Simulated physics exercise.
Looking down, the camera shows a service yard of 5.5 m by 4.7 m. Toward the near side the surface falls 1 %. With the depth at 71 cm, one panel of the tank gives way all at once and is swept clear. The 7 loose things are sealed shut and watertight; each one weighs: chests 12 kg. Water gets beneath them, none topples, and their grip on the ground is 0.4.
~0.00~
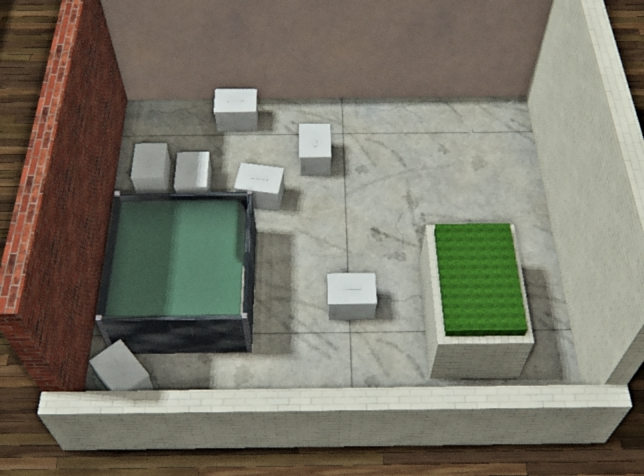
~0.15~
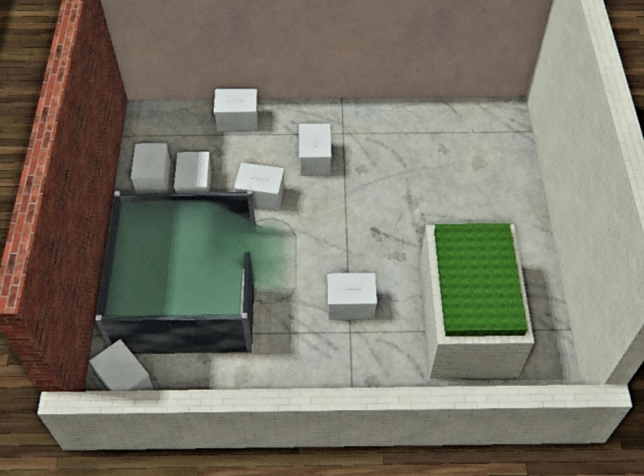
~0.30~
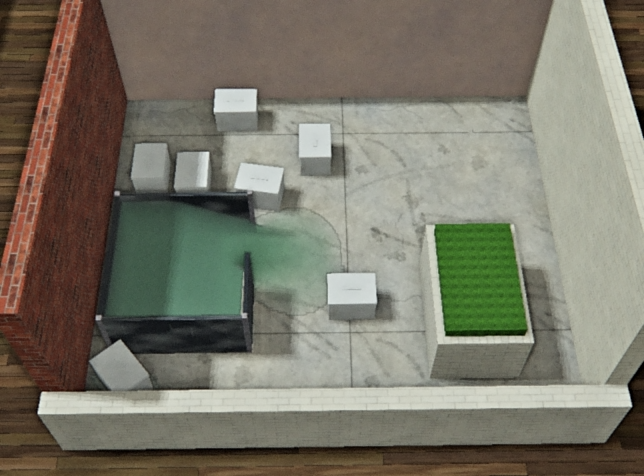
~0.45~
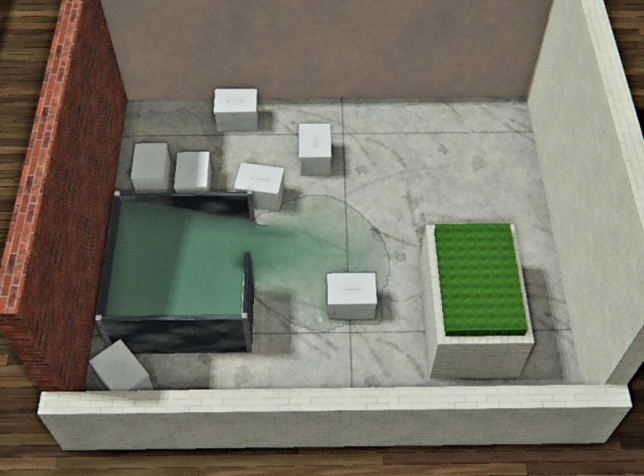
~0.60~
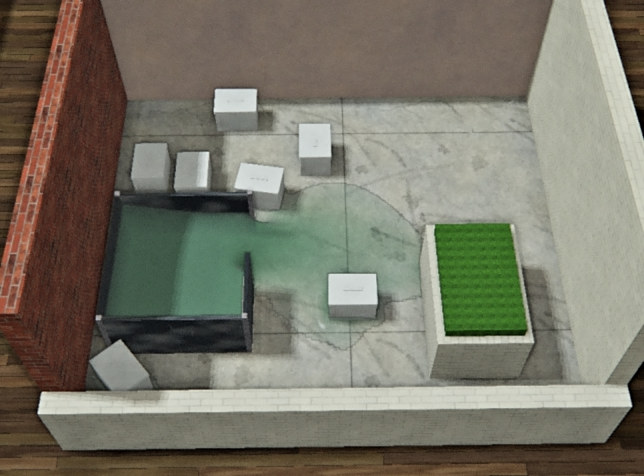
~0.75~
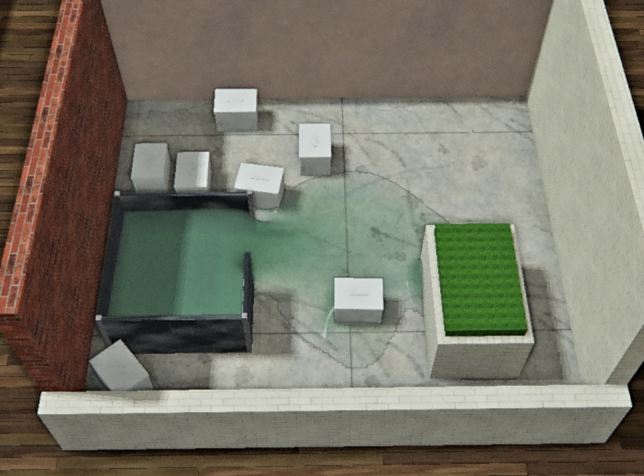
A tank's right side opens and green water spreads rightward across the floor, nudging one white box.
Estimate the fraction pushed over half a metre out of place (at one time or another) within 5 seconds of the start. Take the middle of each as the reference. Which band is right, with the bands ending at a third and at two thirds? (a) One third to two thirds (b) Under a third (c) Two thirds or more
Under a third (b).
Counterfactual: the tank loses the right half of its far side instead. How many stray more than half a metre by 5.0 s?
Then the count would be 5.
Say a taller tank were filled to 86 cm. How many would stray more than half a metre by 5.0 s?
Under that setup the answer is 3.
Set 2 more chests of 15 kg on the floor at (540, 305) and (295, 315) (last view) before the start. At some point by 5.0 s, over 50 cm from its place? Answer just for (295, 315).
That one ends up within it.
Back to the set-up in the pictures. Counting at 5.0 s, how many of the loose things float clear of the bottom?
Just then, the number is 2.
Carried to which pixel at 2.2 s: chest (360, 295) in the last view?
It ends up close to (374, 374).
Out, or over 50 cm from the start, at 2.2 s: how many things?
I count 1.
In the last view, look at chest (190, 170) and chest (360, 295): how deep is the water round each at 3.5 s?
I'd put it at 0 cm and 5 cm respectively.
After 1.1 s 1 of 7 are over 50 cm from their spots; 0 afloat.
After 2.2 s 1 of 7 are over 50 cm from their spots; 1 afloat.
After 3.5 s 1 of 7 are over 50 cm from their spots; 0 afloat.
After 5.0 s 1 of 7 are over 50 cm from their spots, and 1 have been at some point; 2 afloat.
